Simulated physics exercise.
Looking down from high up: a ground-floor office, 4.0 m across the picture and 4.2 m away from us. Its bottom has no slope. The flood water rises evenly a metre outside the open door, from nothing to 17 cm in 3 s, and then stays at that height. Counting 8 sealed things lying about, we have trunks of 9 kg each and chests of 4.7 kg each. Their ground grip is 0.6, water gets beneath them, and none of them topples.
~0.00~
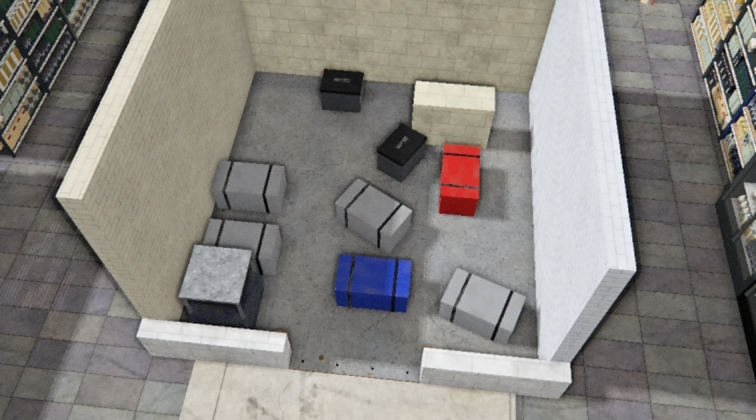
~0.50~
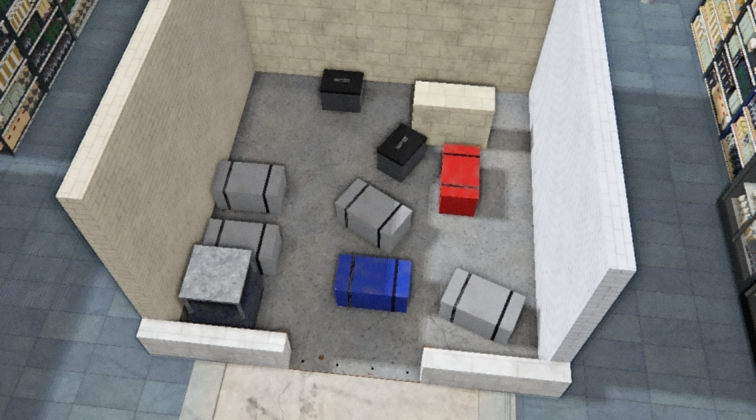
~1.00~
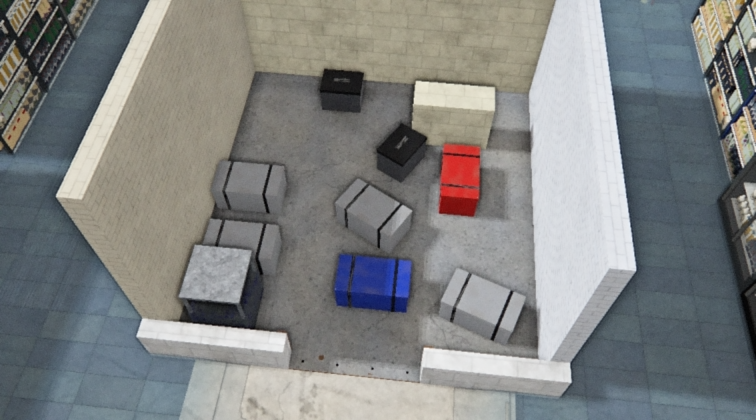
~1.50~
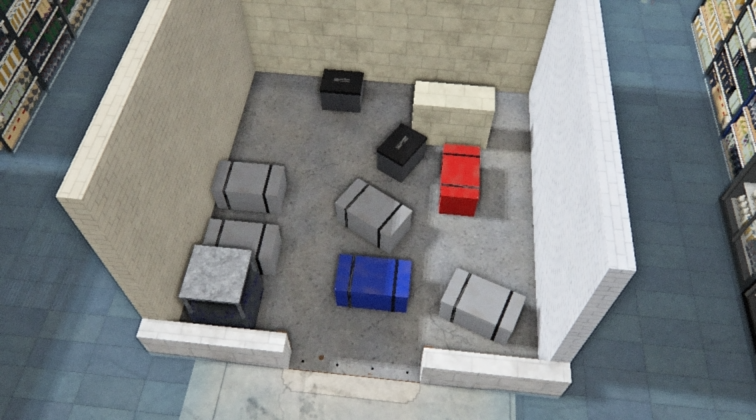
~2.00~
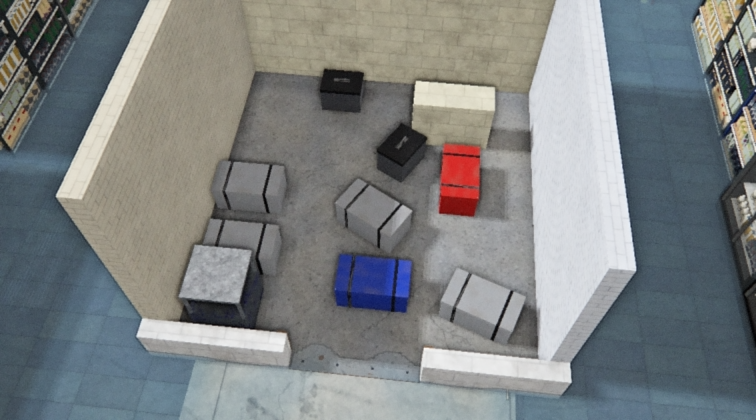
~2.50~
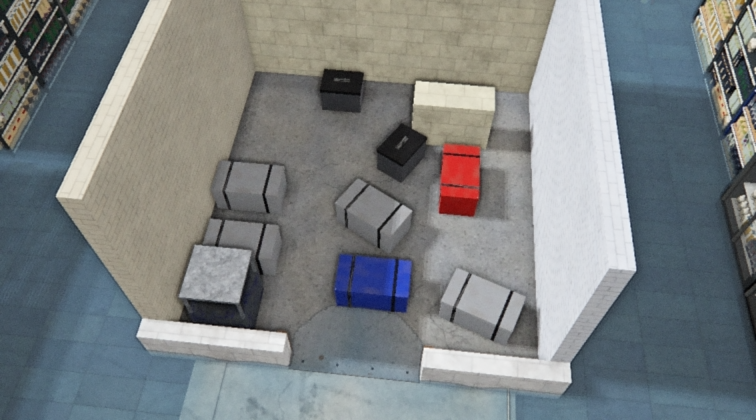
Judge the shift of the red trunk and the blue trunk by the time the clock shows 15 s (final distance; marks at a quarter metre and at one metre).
Looking at where they end up, the red trunk ends well away while the blue trunk ends well away.
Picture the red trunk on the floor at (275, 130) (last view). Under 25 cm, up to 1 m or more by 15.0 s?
Outcome - it covers a small distance.
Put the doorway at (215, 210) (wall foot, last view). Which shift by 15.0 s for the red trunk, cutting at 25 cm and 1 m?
Red trunk: Long trip.
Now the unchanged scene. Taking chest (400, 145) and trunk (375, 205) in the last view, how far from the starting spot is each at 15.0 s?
Net displacement, in order: 100 cm; 140 cm.
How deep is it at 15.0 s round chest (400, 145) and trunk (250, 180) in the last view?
First about 13 cm, second about 10 cm.
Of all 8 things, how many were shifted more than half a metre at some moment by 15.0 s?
6 in all.
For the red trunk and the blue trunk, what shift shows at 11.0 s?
Close to 140 and 250 centimetres by then.
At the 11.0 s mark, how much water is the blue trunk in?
Roughly 10 cm deep.
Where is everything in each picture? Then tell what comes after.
The first picture shows the red trunk at (461, 171), on the bottom; the blue trunk at (374, 275) rests on the ground; water covers 0.0 m2; 0 of 8 have shifted.
The second picture shows the red trunk at (461, 171), on the bottom; the blue trunk at (374, 275) rests on the ground; 0.0 m2 under water; 0 of 8 have shifted.
The third picture shows the red trunk at (461, 171) rests on the ground; the blue trunk at (374, 275), on the bottom; water covers 0.0 m2; 0 of 8 have shifted.
The fourth picture shows the red trunk at (461, 171) rests on the ground; the blue trunk at (374, 275) rests on the ground; 0.0 m2 under water; 0 of 8 have shifted.
The fifth picture shows the red trunk at (461, 171) rests on the ground; the blue trunk at (374, 275) rests on the ground; water covers 0.0 m2; 0 of 8 have shifted.
The sixth picture shows the red trunk at (461, 171), on the bottom; the blue trunk at (374, 275), on the bottom; water covers 0.7 m2; 0 of 8 have shifted.
After 3.5 s the red trunk is near (461, 171), 0.0 m from its start, aground; the blue trunk is near (381, 246), 0.4 m from its start, aground; 0 afloat.
After 6.8 s the red trunk is near (508, 159), 0.6 m from its start, afloat; the blue trunk is near (448, 152), 1.9 m from its start, afloat; 5 afloat.
After 11.0 s the red trunk is near (504, 89), 1.5 m from its start, afloat; the blue trunk is near (502, 141), 2.4 m from its start, afloat; 8 afloat.
After 15.0 s the red trunk is near (504, 88), 1.5 m from its start, afloat; the blue trunk is near (522, 205), 1.9 m from its start, afloat; 8 afloat.
